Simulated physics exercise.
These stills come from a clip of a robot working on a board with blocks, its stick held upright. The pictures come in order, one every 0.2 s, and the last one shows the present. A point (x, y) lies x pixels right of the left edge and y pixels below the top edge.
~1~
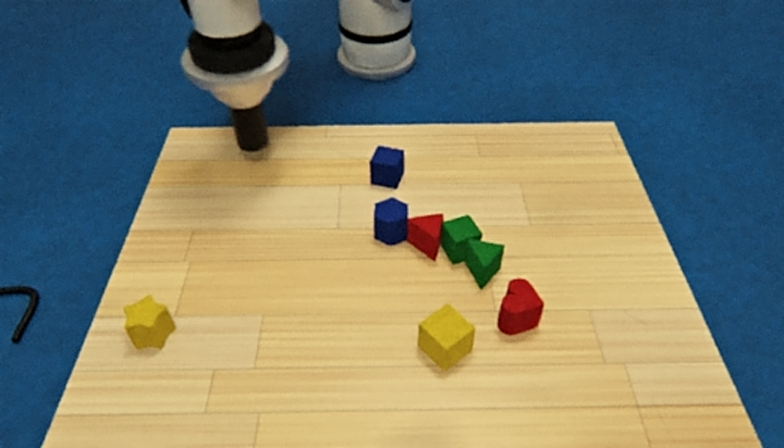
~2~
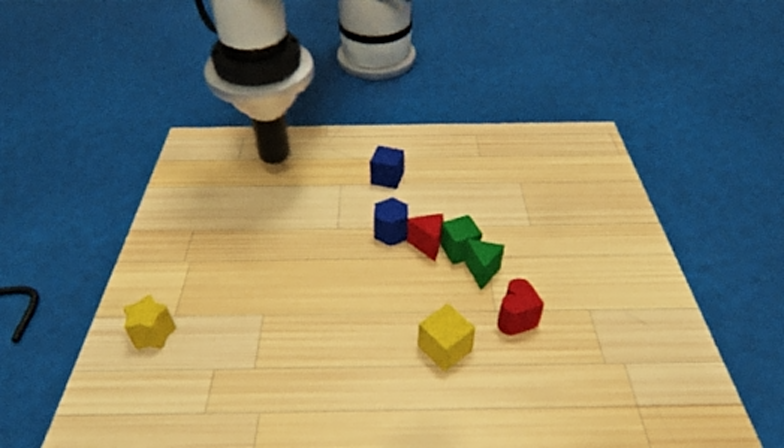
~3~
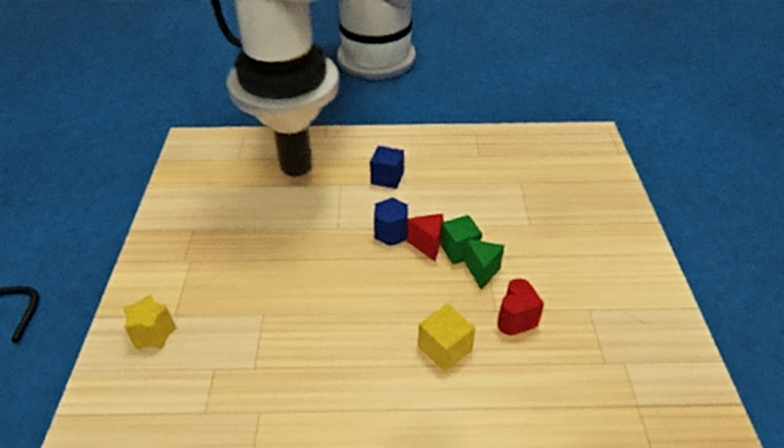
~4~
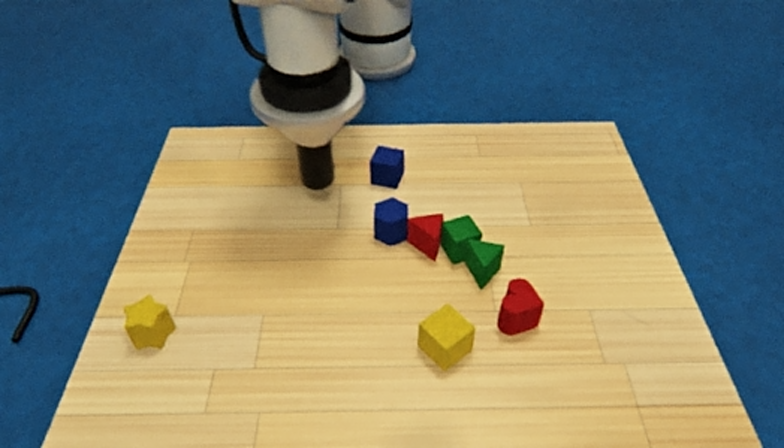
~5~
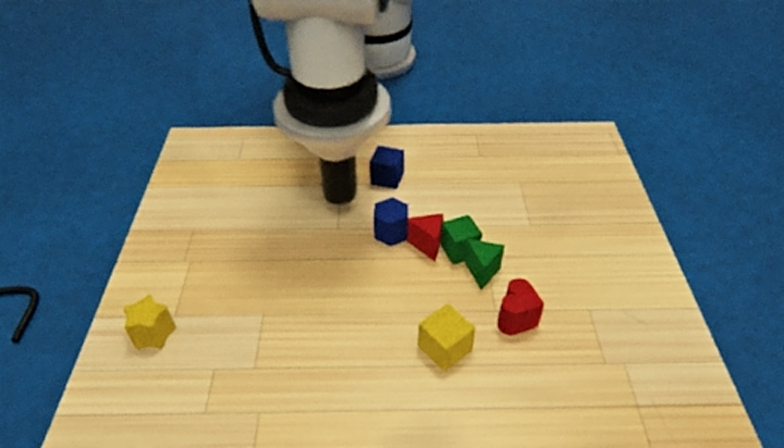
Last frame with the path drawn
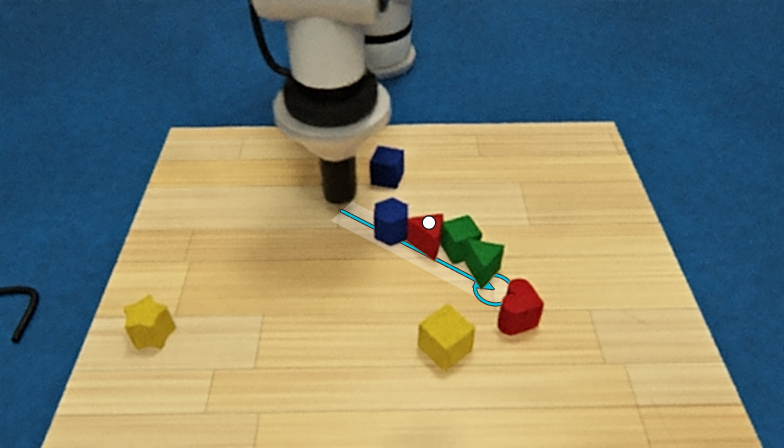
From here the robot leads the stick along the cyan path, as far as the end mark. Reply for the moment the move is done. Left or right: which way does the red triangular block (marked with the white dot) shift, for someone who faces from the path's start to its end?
It's pushed right.
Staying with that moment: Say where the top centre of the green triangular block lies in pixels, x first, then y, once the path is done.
Around pixel (544, 263).
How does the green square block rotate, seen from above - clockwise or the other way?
It spins against the clock.
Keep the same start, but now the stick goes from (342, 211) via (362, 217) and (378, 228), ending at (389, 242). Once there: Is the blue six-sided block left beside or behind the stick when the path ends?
I believe not.
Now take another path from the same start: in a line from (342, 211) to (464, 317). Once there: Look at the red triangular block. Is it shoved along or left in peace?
That block moves.
Drawn move, from (342, 211) directly to (494, 289); the dot is on the red triangular block.
What follows on the original path. One third of the way, stick at (389, 219); blue six-sided block at (423, 224); red triangular block at (447, 239), turned 30° anticlockwise; green square block at (470, 226).
Two thirds of the way, stick at (441, 245); blue six-sided block at (475, 255), turned 15° clockwise; red triangular block at (487, 278); green square block at (480, 226), turned 25° anticlockwise; green triangular block at (510, 259).
At the end, stick at (497, 273); blue six-sided block at (531, 286), turned 30° clockwise; red triangular block at (500, 304), turned 40° clockwise; green square block at (480, 226), turned 25° anticlockwise; green triangular block at (544, 263), turned 25° anticlockwise.
